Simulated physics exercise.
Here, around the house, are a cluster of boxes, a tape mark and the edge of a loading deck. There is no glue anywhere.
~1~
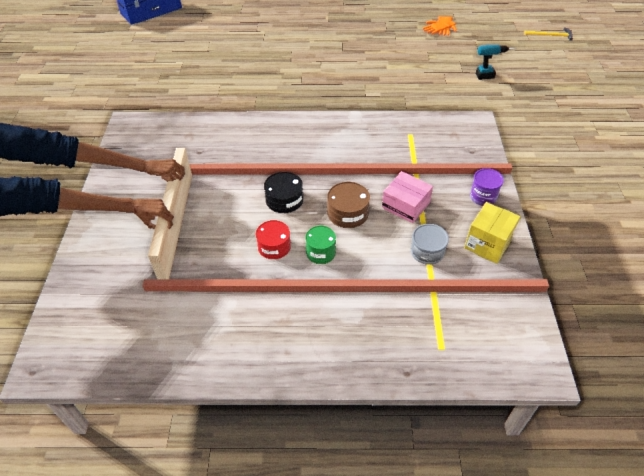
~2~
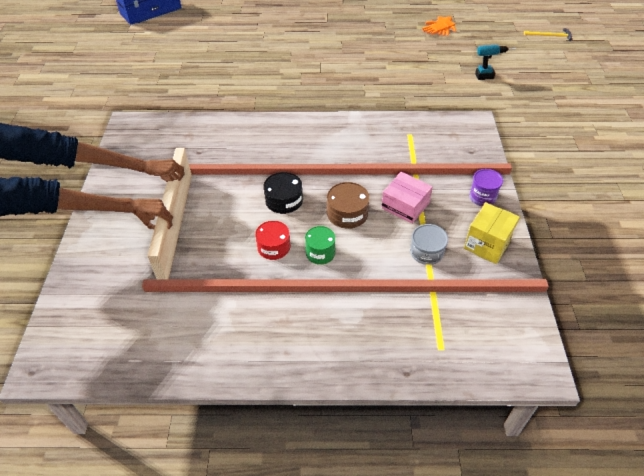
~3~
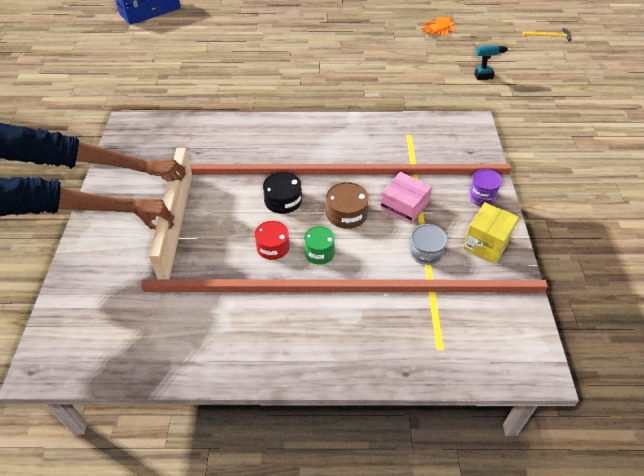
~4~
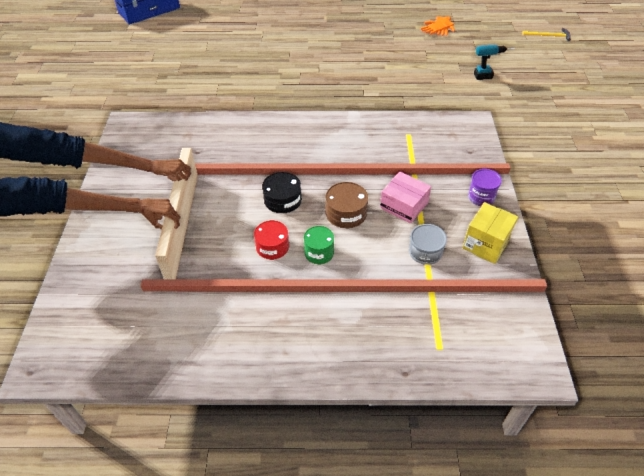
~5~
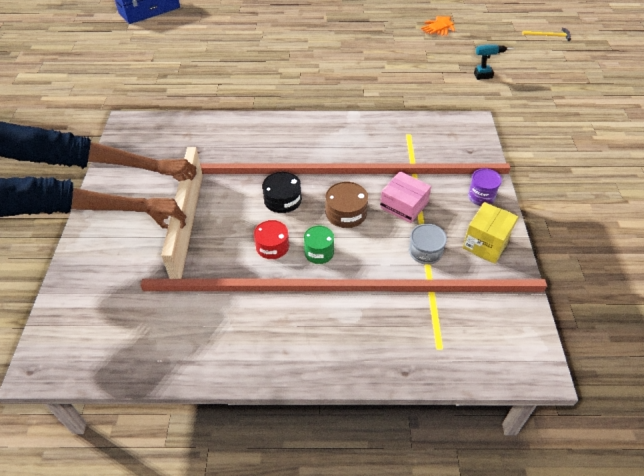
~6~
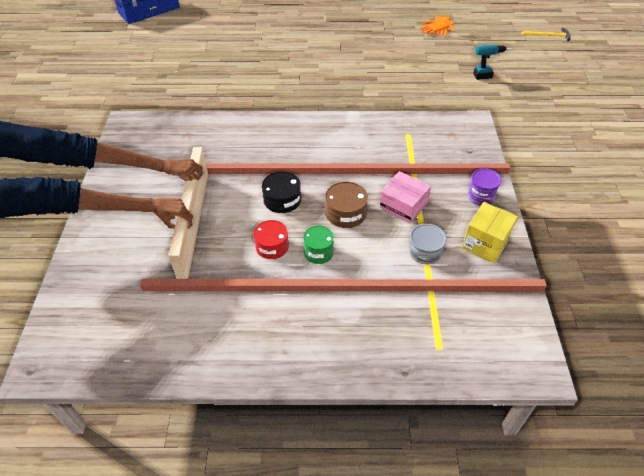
On a pale wooden table set on a plank floor, several round containers, a pink block and a yellow box sit between two reddish rails. Two hands at the left hold a wooden board upright, at first almost still, then slide it slightly right, while the objects stay essentially in place.
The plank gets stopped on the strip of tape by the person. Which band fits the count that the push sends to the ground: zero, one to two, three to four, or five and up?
Not a single one falls.
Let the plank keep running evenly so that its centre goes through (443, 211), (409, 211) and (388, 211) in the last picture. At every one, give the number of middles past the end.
In order of the places given, that's 1, 0 and 0.
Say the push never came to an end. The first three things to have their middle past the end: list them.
Listing earliest first, you get the purple pail, the yellow parcel and the pink box.
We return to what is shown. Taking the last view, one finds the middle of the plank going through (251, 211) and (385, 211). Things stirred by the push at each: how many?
First 0, after that 6.
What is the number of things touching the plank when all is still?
At rest, 3 are in contact.
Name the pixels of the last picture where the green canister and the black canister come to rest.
Final positions: Near (445, 265); near (438, 191).
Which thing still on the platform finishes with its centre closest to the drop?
Foremost is the purple pail.
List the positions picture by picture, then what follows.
Purple pail (486, 188); yellow parcel (492, 233); grey pail (429, 245); plank (173, 211); tape (424, 225), in the first picture.
Yellow parcel (491, 233); red canister (273, 240), in the second picture.
Grey pail (428, 245); plank (173, 212), in the third picture.
Purple pail (484, 188); green canister (319, 245), in the fourth picture.
Yellow parcel (490, 233); brown canister (347, 205), in the fifth picture.
Purple pail (484, 188); yellow parcel (489, 233); grey pail (427, 244); plank (191, 211); tape (421, 225), in the sixth picture.
Early on, none off yet; purple pail at rest near (484, 188); yellow parcel at rest near (489, 233); grey pail at rest near (427, 244).
A while later, none off yet; purple pail at rest near (484, 188); yellow parcel at rest near (489, 233); grey pail travelled a little near (433, 246).
Finally, the number that fall off is zero.
